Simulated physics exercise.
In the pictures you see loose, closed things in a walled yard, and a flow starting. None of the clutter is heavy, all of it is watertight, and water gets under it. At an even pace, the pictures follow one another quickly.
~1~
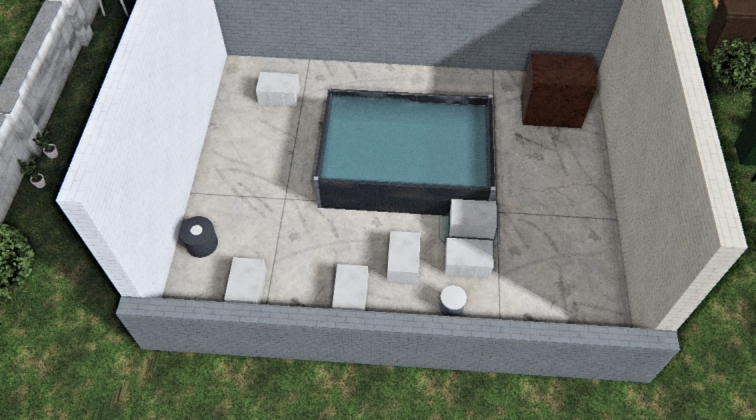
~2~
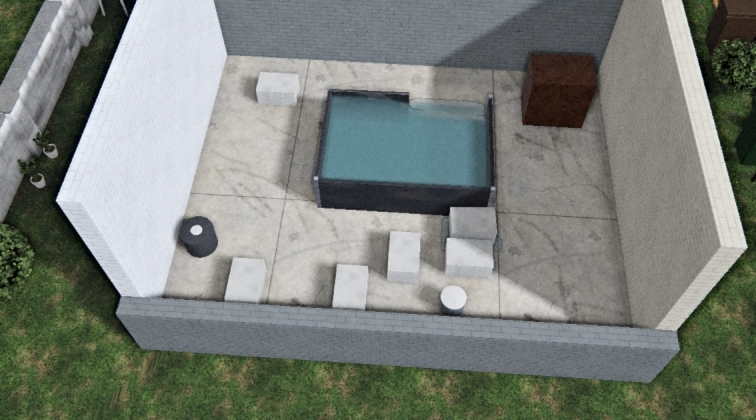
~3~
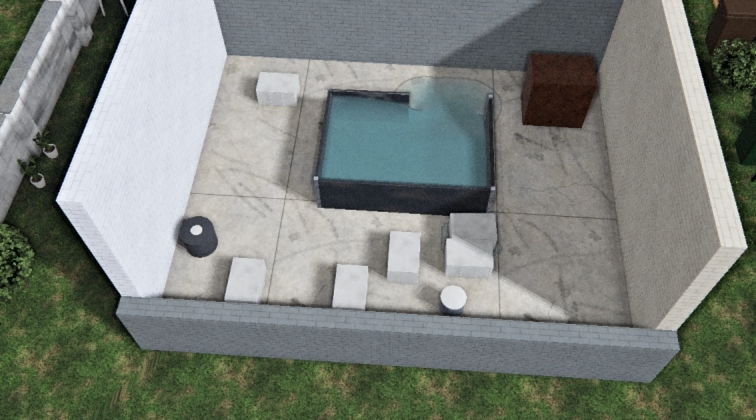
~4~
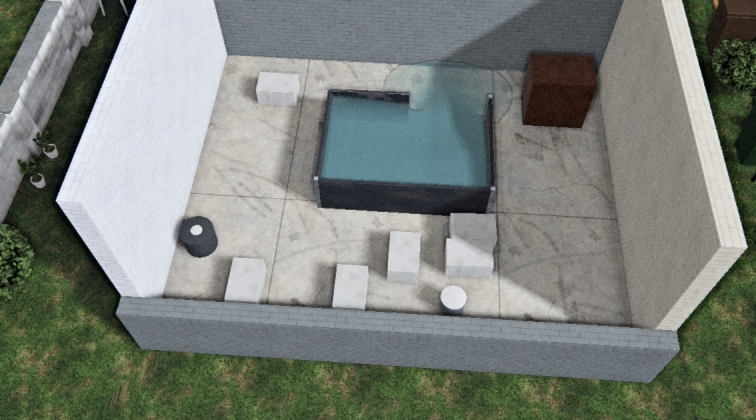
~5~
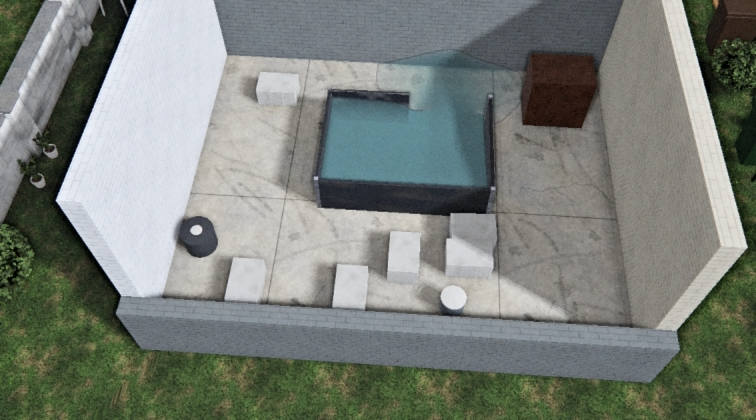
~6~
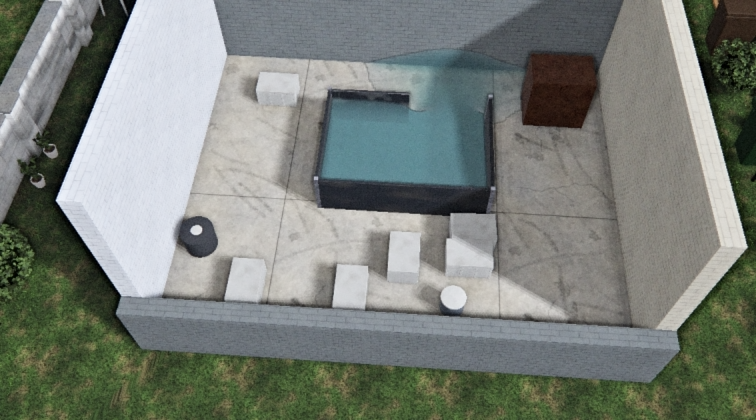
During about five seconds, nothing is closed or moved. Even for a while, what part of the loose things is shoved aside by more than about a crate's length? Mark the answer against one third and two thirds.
Fewer than a third of them.
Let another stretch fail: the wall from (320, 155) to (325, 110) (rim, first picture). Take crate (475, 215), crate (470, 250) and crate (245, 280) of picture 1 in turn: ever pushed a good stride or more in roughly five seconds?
Taking them one at a time, the first not displaced that far, the second not displaced that far and the third gets shoved clear.
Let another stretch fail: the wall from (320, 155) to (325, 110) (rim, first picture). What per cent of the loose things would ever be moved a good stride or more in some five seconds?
Estimate: Close to 60 per cent.
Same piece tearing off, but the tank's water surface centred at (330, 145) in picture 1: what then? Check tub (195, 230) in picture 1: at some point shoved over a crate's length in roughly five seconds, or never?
For this item: Travelled that far.
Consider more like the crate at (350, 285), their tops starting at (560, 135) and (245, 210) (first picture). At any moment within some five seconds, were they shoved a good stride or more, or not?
Result by item: Stays where it is / stays where it is.
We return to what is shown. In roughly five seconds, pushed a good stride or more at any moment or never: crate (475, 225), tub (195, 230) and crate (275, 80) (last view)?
Well, in the order you gave them, the first stayed under the mark, the second went the distance, and the third went the distance.
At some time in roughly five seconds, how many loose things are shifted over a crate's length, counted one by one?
I make it 2 in total.
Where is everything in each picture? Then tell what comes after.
A crate at (474, 213), on the bottom; a crate at (470, 252), on the bottom; 0 of 8 have shifted, in the first frame.
A crate at (474, 220) rests on the ground, close to its start; a crate at (470, 252), on the bottom; 1 of 8 have shifted, in the second frame.
A crate at (473, 226) rests on the ground, close to its start; a crate at (469, 252) rests on the ground; 1 of 8 have shifted, in the third frame.
A crate at (474, 226) rests on the ground, close to its start; a crate at (469, 252), on the bottom; 1 of 8 have shifted, in the fourth frame.
A crate at (474, 226), on the bottom, close to its start; a crate at (469, 252), on the bottom; 1 of 8 have shifted, in the fifth frame.
A crate at (474, 226) rests on the ground, close to its start; a crate at (469, 252) rests on the ground; 1 of 8 have shifted, in the sixth frame.
A moment on, 0 of 8 are well off their spots; 0 afloat.
Next, 0 of 8 are well off their spots; 0 afloat.
Later, 1 of 8 are well off their spots; 0 afloat.
In the end, 2 of 8 are well off their spots, and 2 have been at some point; 1 afloat.
